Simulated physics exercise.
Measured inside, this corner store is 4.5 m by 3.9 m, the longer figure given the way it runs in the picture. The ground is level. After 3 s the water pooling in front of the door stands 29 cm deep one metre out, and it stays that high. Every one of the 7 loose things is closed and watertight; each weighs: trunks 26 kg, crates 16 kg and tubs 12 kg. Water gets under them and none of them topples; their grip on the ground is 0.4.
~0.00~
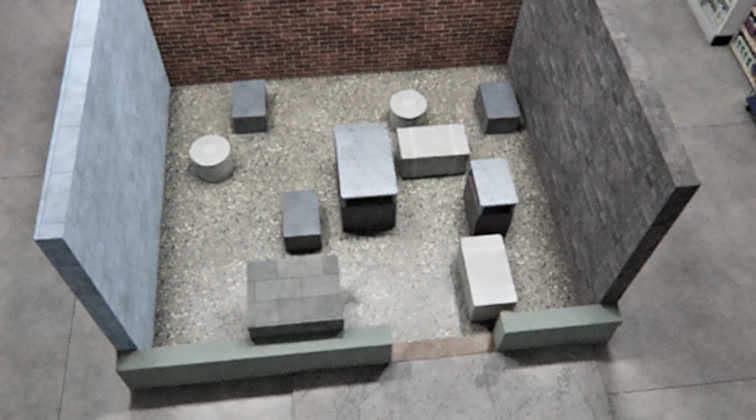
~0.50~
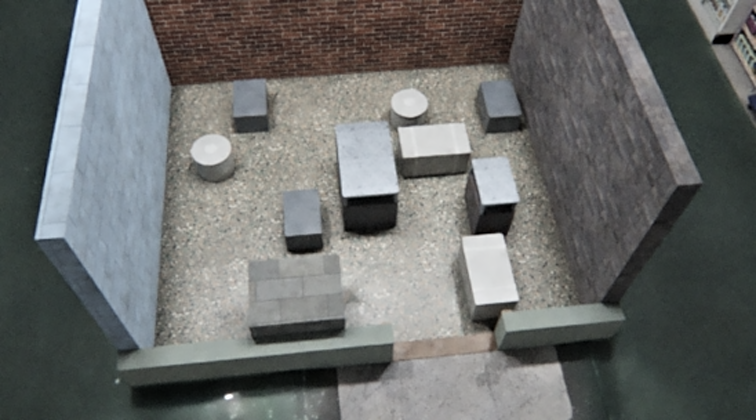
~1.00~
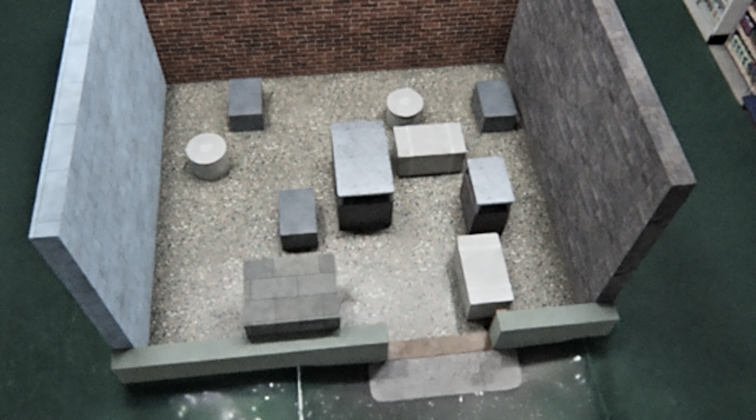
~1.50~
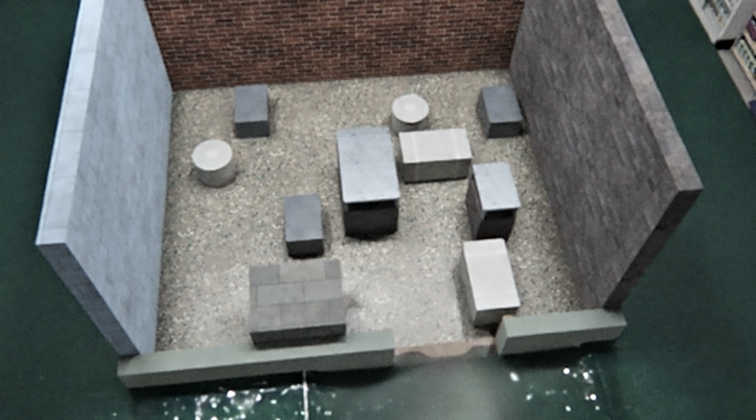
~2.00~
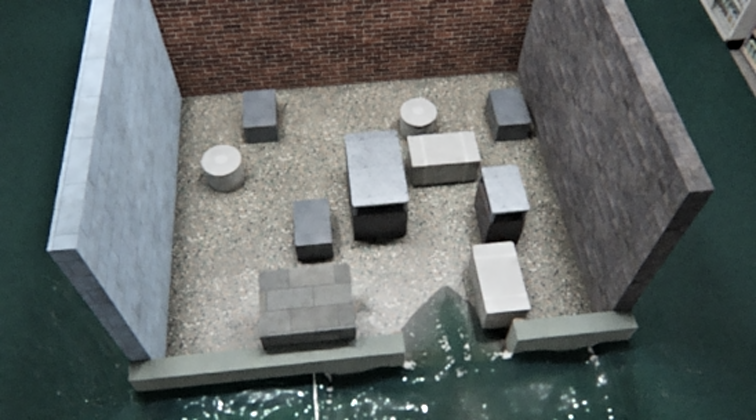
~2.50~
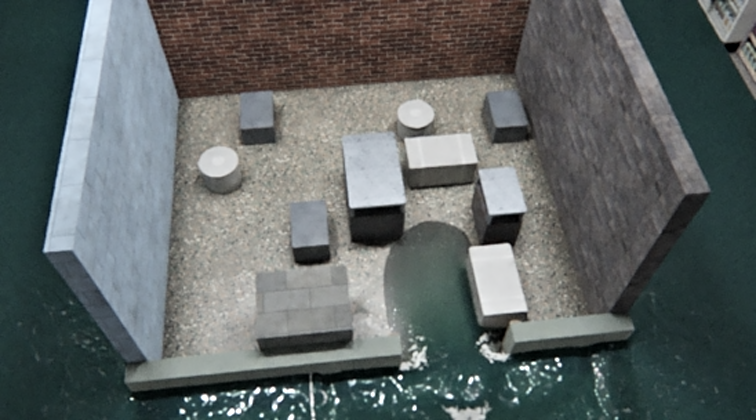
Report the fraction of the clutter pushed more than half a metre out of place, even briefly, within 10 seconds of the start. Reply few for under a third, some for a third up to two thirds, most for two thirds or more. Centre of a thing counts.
Most.
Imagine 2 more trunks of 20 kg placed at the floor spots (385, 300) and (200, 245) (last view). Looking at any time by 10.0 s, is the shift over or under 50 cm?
In that order: Beyond the mark, within the mark.
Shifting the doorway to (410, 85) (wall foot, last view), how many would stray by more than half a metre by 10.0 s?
Result: 5 of them.
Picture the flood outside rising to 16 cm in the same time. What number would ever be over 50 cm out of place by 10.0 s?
That would make 1 of them.
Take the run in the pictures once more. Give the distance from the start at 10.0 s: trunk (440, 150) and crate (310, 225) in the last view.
Shifts: 80 cm / 120 cm.
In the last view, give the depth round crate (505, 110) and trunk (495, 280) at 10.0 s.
15 and 12 cm.
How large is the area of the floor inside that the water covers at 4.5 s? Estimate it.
Around 10.0 m2 of it.
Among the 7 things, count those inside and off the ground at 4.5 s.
Count: 0.
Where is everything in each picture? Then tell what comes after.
In the first picture, a trunk at (488, 269) rests on the ground; a crate at (301, 212) rests on the ground; 0.0 m2 under water; 0 of 7 have shifted.
In the second picture, a trunk at (490, 268), on the bottom; a crate at (302, 212) rests on the ground; water covers 0.0 m2; 0 of 7 have shifted.
In the third picture, a trunk at (485, 267) rests on the ground; a crate at (297, 211) rests on the ground; 0.0 m2 under water; 0 of 7 have shifted.
In the fourth picture, a trunk at (491, 273) rests on the ground; a crate at (303, 217), on the bottom; water covers 0.0 m2; 0 of 7 have shifted.
In the fifth picture, a trunk at (500, 276) rests on the ground; a crate at (312, 221), on the bottom; 0.4 m2 under water; 0 of 7 have shifted.
In the sixth picture, a trunk at (497, 278) rests on the ground; a crate at (309, 223), on the bottom; 1.4 m2 under water; 0 of 7 have shifted.
After 3.5 s 0 of 7 are over 50 cm from their spots; 0 afloat.
After 4.5 s 3 of 7 are over 50 cm from their spots; 0 afloat.
After 7.0 s 4 of 7 are over 50 cm from their spots; 5 afloat.
After 10.0 s 6 of 7 are over 50 cm from their spots, and 7 have been at some point; 7 afloat.
